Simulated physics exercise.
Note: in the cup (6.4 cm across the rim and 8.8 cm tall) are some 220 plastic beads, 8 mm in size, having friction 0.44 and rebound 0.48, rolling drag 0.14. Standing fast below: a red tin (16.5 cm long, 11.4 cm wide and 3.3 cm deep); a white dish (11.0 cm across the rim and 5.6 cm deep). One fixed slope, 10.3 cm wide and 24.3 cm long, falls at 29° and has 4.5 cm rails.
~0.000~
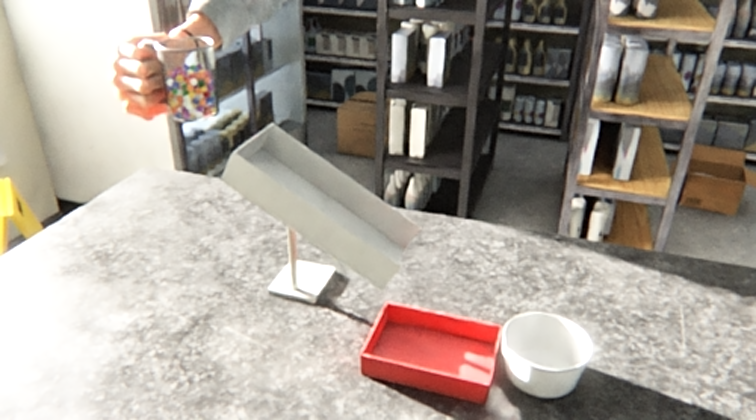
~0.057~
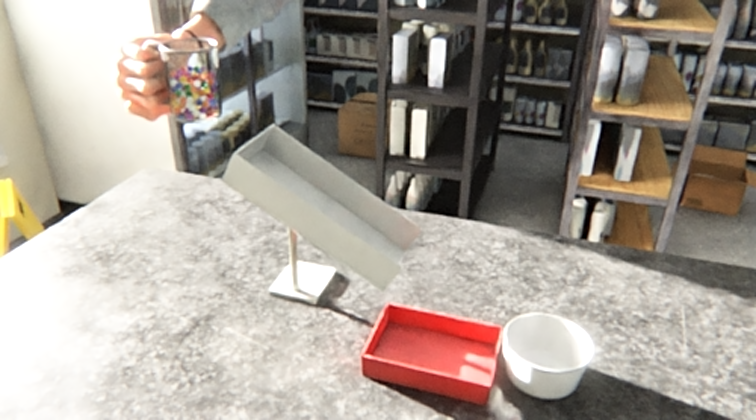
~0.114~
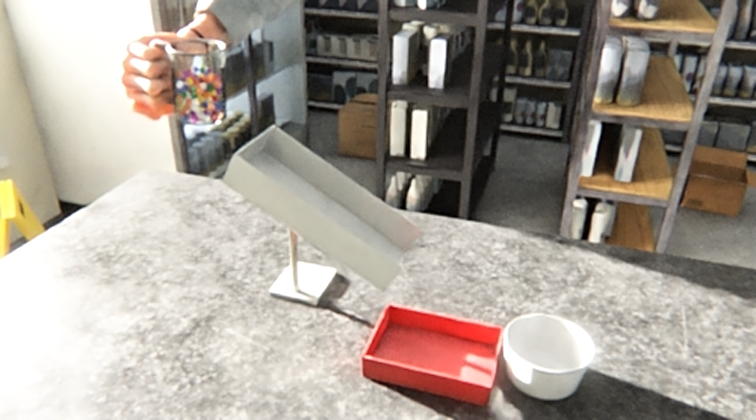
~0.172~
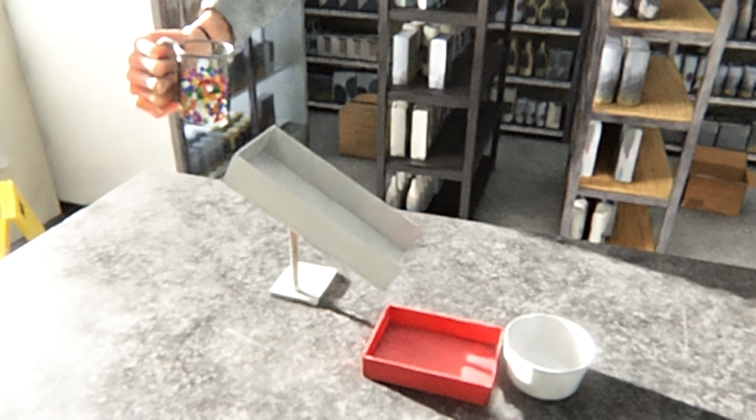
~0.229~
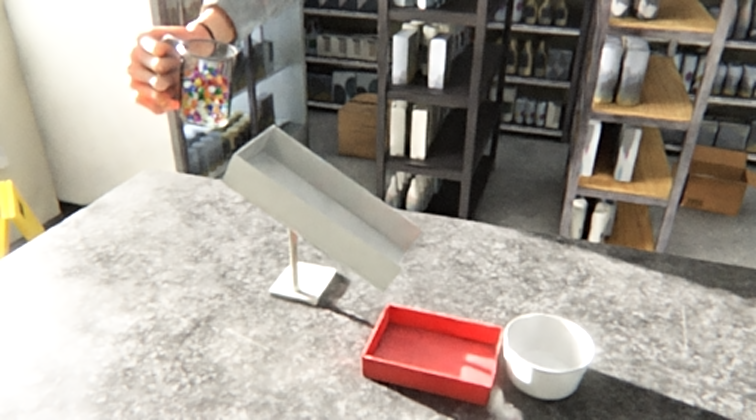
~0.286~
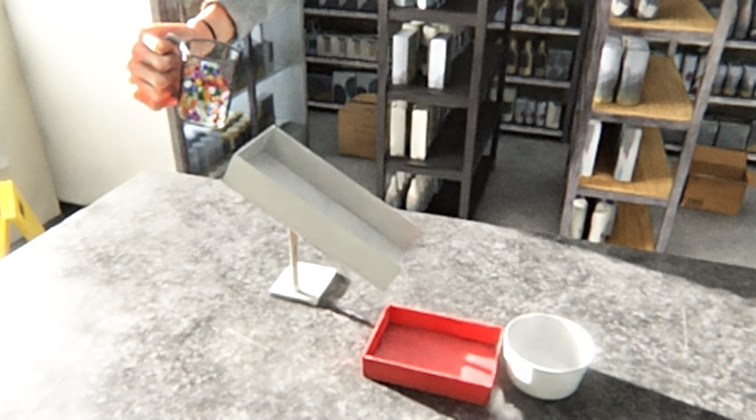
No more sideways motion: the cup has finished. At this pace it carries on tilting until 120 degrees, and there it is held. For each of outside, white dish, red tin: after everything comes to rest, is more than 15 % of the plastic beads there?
Outside: Yes, white dish: No, red tin: No.
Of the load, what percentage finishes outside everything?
About 95 %.
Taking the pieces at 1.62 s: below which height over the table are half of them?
Height: Roughly 34 cm.
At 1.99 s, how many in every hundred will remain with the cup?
10 percent, roughly.
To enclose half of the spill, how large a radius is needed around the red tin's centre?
That works out to roughly 42 cm from the middle.
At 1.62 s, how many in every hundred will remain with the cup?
I'd say around 90 per cent of the load.
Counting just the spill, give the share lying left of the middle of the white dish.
Share of spill: Approx. 100 %.
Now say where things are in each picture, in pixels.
The first frame shows cup at (187, 62); tilt 0 degrees; moved 0.0 cm; lip at (208, 47); top of the load at (177, 74); red tin at (433, 340); white dish at (547, 340).
The second frame shows cup at (191, 64); tilt 1 degrees; moved 0.3 cm; lip at (212, 48); top of the load at (180, 75).
The third frame shows cup at (198, 66); tilt 4 degrees; moved 1.1 cm; lip at (220, 52); top of the load at (186, 76).
The fourth frame shows cup at (205, 68); tilt 8 degrees; moved 1.9 cm; low side right; lip at (228, 55); top of the load at (192, 76).
The fifth frame shows cup at (208, 70); tilt 12 degrees; moved 2.2 cm; low side right; lip at (232, 57); top of the load at (186, 76).
The sixth frame shows cup at (209, 71); tilt 16 degrees; moved 2.2 cm; low side right; lip at (235, 60); top of the load at (218, 75); red tin at (435, 341); white dish at (549, 341). It turns about 70 degrees a second.
Then, at 0.80 s, tilt 52 degrees; cup 100 %; middle of all pieces near (199, 91).
After 1.22 s, tilt 81 degrees; cup 100 %; middle of all pieces near (197, 87).
After 1.62 s, tilt 109 degrees; cup 90 %, slope 10 %; middle of all pieces near (207, 96).
Then, at 1.99 s, tilt 120 degrees; outside 20 %, cup 10 %, slope 50 %, in the air 15 %; middle of all pieces near (225, 211).
By 3.2 s all is still; outside 95 %, white dish 0 %, red tin 5 %, cup 0 %, slope 0 %.
